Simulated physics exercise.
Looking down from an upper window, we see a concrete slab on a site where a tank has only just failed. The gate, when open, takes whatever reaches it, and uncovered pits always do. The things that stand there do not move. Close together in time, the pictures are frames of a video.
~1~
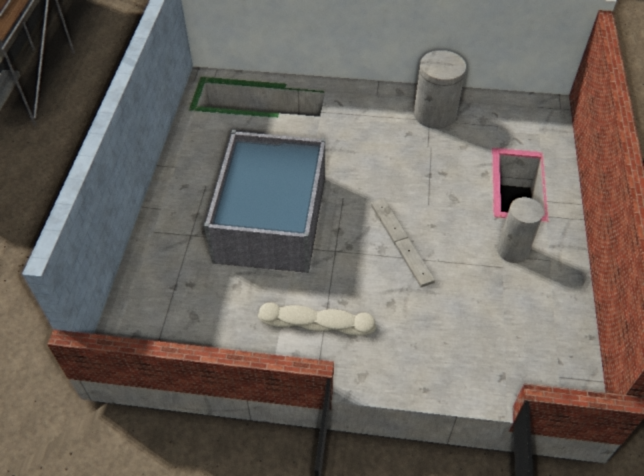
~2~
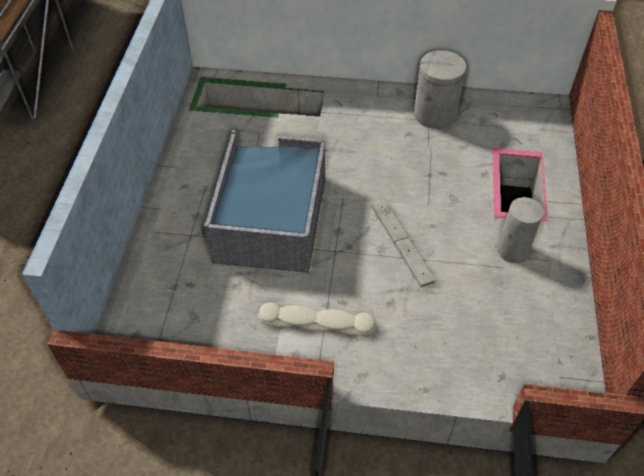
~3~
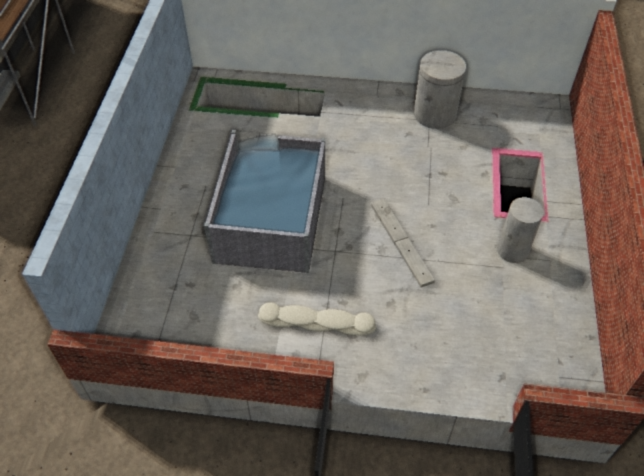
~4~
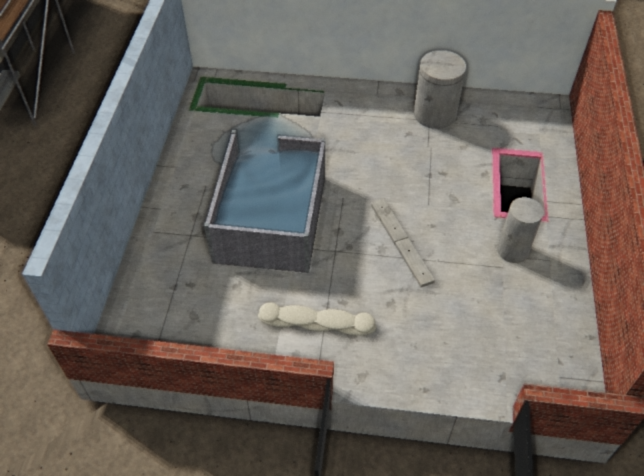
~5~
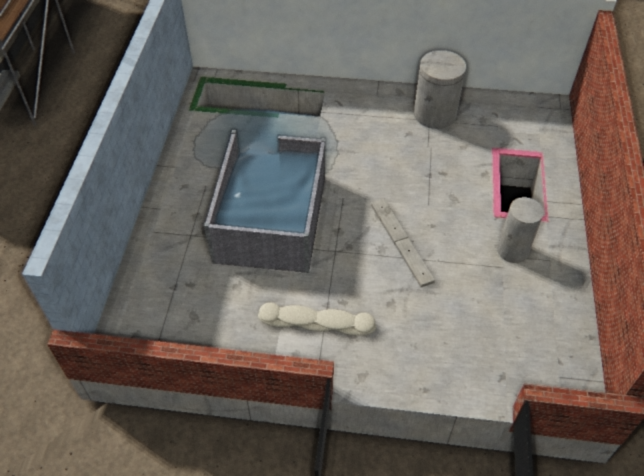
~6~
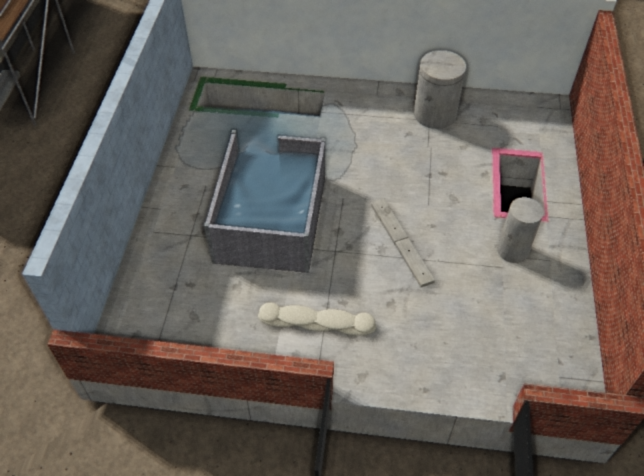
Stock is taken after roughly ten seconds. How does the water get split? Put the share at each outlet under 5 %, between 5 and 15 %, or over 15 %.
The gate ends up low - beneath five per cent; the pink pit ends up low - beneath five per cent; the green pit ends up high - past fifteen per cent.
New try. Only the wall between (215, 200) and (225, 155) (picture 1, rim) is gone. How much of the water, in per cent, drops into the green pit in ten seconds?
The green pit takes 35 per cent.
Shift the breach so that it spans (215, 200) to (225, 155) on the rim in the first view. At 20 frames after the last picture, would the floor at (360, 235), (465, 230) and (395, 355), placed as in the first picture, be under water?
As listed: Not flooded, free of water, flooded.
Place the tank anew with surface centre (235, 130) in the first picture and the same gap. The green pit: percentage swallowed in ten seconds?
The green pit gets 85 per cent.
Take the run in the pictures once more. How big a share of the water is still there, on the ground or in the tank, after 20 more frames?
Near 54 in a hundred.
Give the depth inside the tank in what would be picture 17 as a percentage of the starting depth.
Roughly 52 per cent.
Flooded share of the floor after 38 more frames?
Roughly 25 %.
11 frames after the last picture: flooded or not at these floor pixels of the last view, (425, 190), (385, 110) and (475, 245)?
In turn, the three spots are high and dry, soaked and high and dry.
A moment on, water covers 15 % of the floor; the gate 0 %, the pink pit 0 %, the green pit 16 %.
Next, water covers 15 % of the floor; the gate 0 %, the pink pit 0 %, the green pit 31 %.
Then, water covers 20 % of the floor; the gate 0 %, the pink pit 0 %, the green pit 45 %.
Later, water covers 25 % of the floor; the gate 0 %, the pink pit 0 %, the green pit 62 %.
In the end, water covers 20 % of the floor; the gate 0 %, the pink pit 1 %, the green pit 75 %.
